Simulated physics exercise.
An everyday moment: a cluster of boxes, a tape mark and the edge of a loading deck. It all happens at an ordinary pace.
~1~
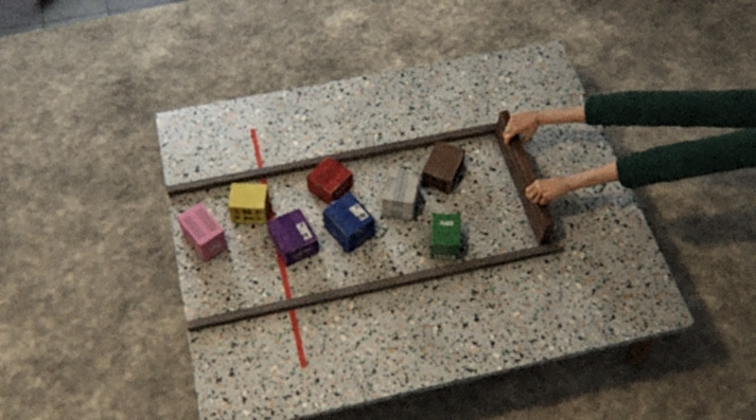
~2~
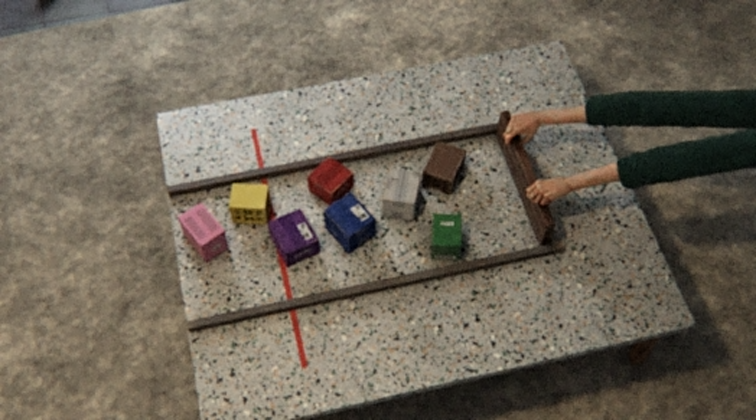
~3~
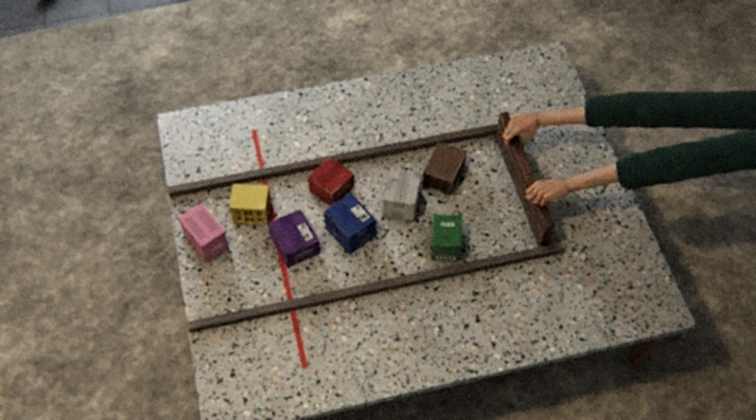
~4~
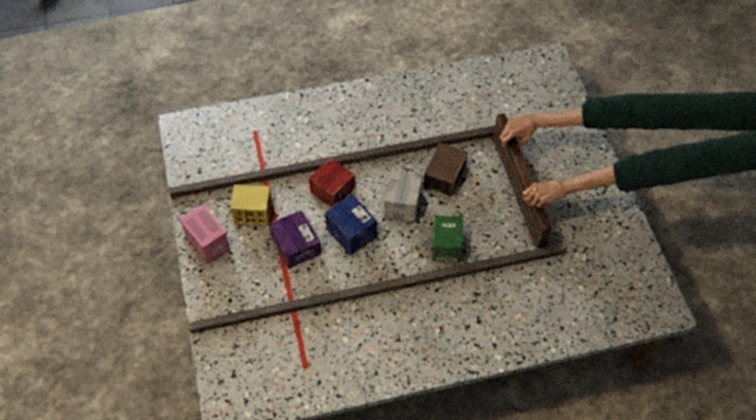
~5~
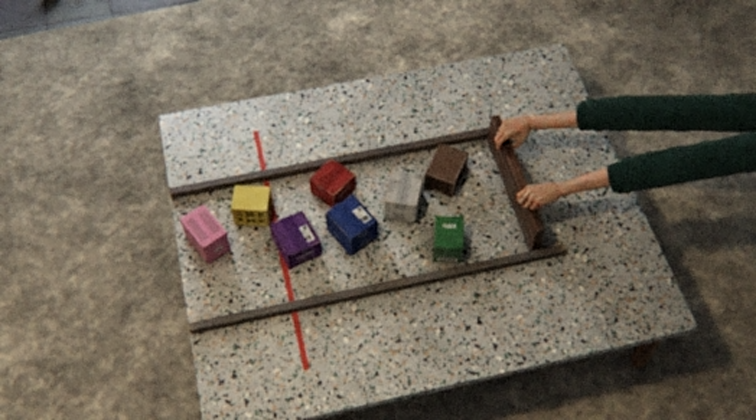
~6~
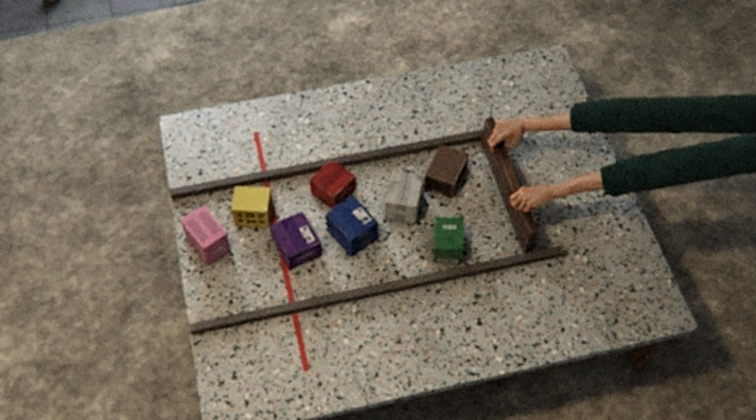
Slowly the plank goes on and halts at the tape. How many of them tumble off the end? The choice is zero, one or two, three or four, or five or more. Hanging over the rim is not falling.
As it turns out, the number that fall off is one or two.
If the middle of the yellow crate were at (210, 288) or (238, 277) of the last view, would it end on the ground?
Place by place, it survives; is kept.
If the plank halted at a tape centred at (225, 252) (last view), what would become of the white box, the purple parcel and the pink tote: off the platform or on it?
The white box stays on; the purple parcel comes down; the pink tote is lost.
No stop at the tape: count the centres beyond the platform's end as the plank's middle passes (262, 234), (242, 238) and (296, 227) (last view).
Past the end: 3, 3 and 1.
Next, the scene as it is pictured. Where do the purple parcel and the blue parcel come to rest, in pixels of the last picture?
Near (193, 257) and (230, 252).
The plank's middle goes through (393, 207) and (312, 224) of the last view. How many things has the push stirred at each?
By then 5, and 8.
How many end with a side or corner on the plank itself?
It touches 3.
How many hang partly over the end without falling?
2 of them.
Early on, none off yet; pink tote at rest near (206, 236); yellow crate at rest near (253, 207); purple parcel at rest near (296, 241).
A while later, none off yet; pink tote travelled a little near (198, 236); yellow crate travelled a little near (232, 209); purple parcel travelled about its own width near (238, 249).
Finally, the number that fall off is one or two; lost, pink tote.
